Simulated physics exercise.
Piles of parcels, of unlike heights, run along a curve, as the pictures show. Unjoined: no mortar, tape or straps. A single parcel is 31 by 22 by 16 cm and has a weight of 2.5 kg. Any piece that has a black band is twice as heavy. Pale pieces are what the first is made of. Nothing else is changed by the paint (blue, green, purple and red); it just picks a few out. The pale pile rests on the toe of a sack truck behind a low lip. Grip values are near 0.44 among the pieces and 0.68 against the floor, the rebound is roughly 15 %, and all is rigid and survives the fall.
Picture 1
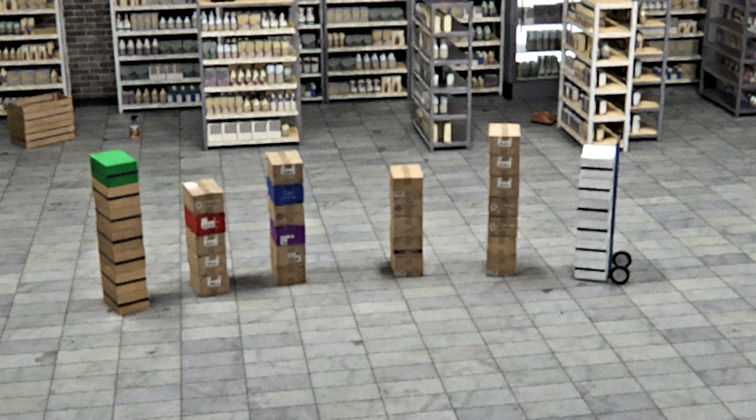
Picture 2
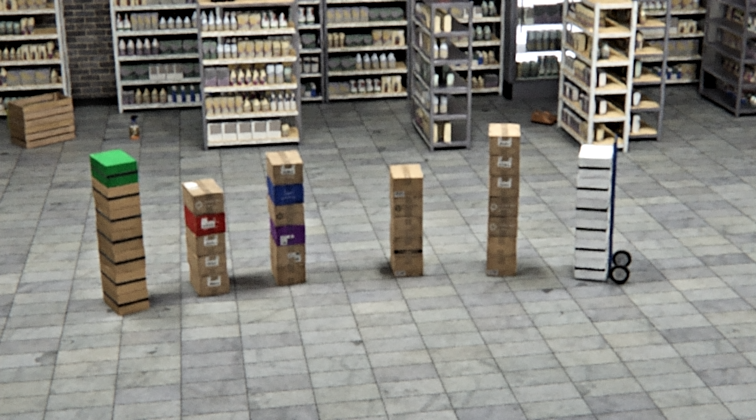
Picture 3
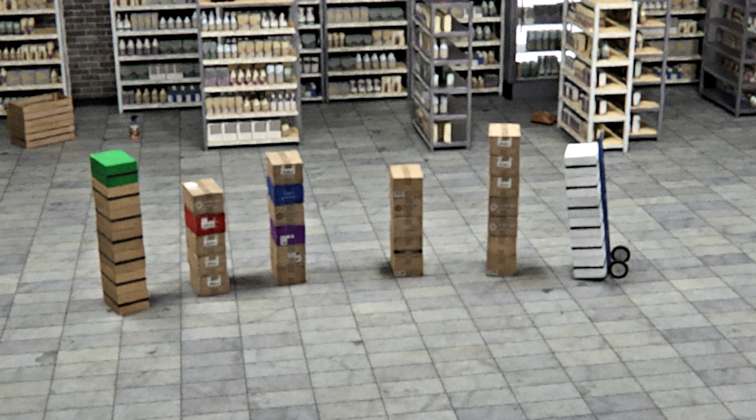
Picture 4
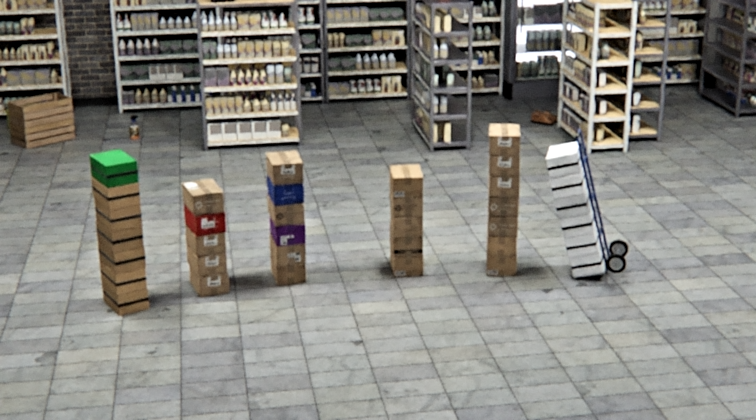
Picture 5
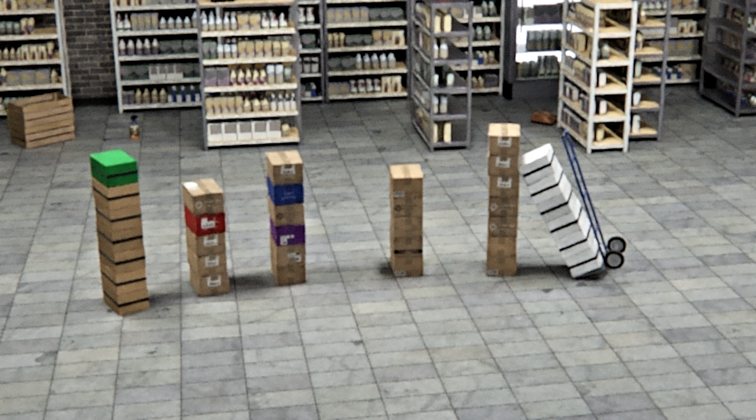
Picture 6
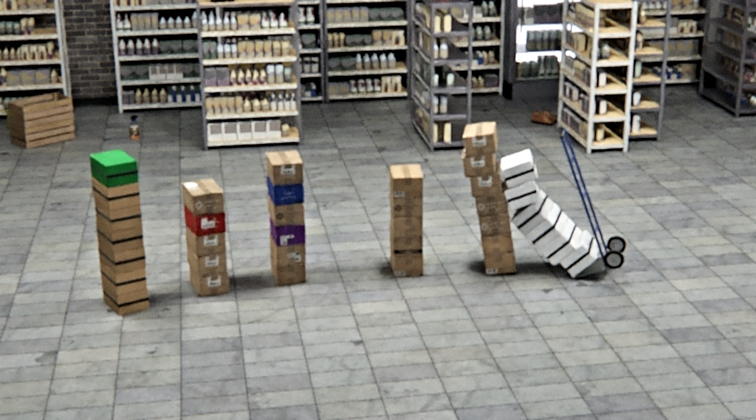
The clip opens on six upright stacks of boxes standing in a curved row on a tiled floor, the white one at right resting on a blue hand truck. The truck tilts leftward, tipping the white stack until its boxes spread apart and the neighbouring brown stack shifts and leans left.
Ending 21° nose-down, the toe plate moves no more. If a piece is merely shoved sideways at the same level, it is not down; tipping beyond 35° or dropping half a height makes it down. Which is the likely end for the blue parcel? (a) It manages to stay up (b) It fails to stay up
a, it manages to stay up.
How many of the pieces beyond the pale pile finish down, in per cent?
Somewhere near 35 in a hundred.
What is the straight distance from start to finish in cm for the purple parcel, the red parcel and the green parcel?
So purple shifts 5 cm, red shifts 0 cm and green shifts 0 cm.
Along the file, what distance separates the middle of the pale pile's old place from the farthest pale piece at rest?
About 140 cm along.
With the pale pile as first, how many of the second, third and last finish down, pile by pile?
For the second pile 6, for the third pile 4, for the last pile 0.
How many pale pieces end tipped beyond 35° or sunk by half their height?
Exactly 6 pale pieces do.
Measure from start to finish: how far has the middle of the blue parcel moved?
It ends around 4 cm from its start.
Then, 0.13 s past the last view, 6 of the pale pile down; none of the 30 other parcels down, 7 disturbed; blue parcel unmoved.
Then, 0.37 s past the last view, 6 of the pale pile down; 4 of the 30 other parcels down; blue parcel unmoved.
Then, 0.69 s past the last view, 6 of the pale pile down; 7 of the 30 other parcels down; blue parcel unmoved.
Then, 1.13 s past the last view, 6 of the pale pile down; 10 of the 30 other parcels down; blue parcel 4° from how it stood; purple parcel 4° from how it stood.
In the end, 6 of the pale pile down; 10 of the 30 other parcels down; blue parcel 40 mm from its place; purple parcel 6 cm from its place; green parcel unmoved. From the last view, middles, blue parcel near (280, 189), purple parcel near (279, 229).
